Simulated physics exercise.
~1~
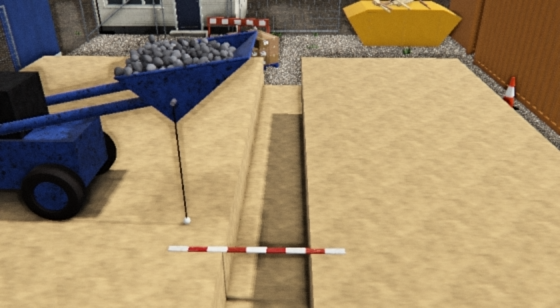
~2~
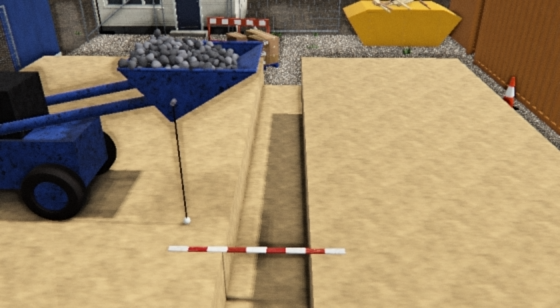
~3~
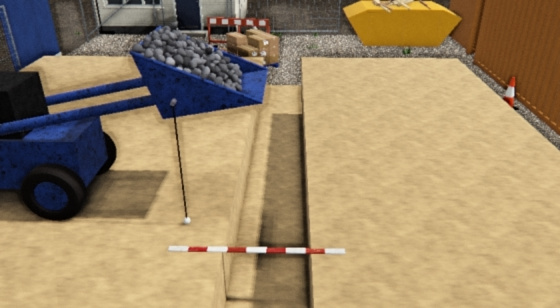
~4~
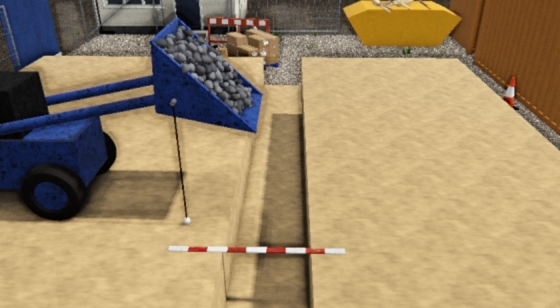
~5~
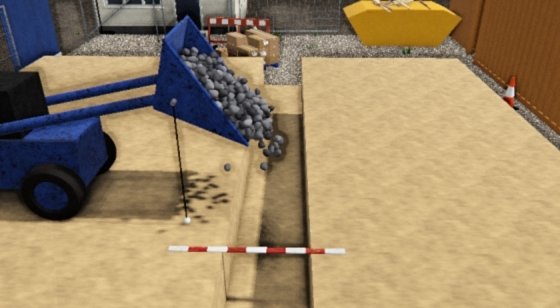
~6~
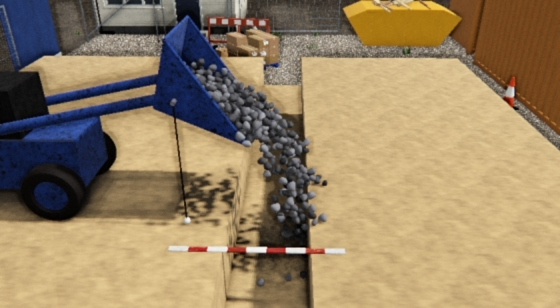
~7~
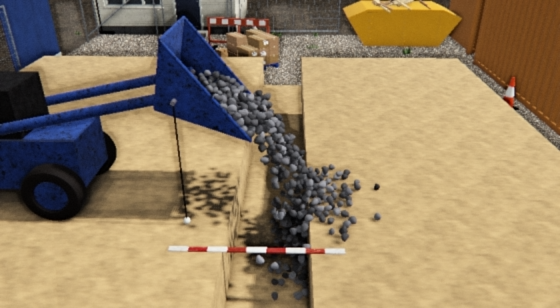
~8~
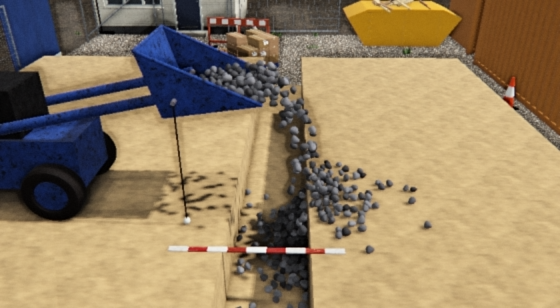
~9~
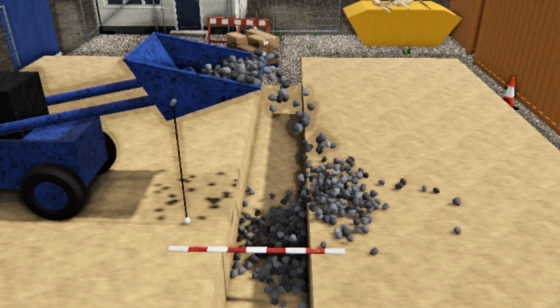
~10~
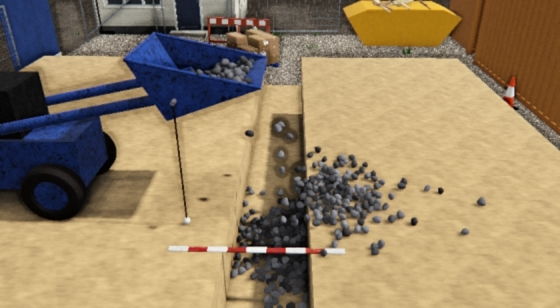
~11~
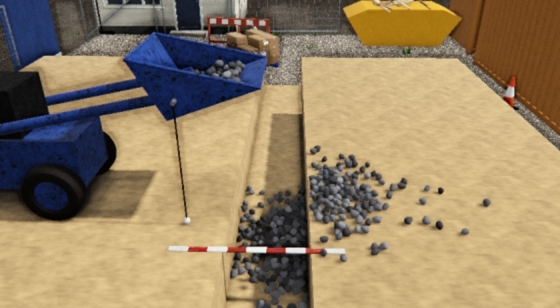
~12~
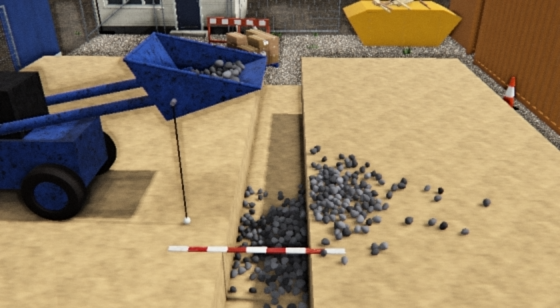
A blue loader tipped its bucket of grey stones forward, spilling them toward a trench in the sandy ground, then tilted it back with some still inside. About half the stones ended up in the trench, while others lay scattered on the right side.
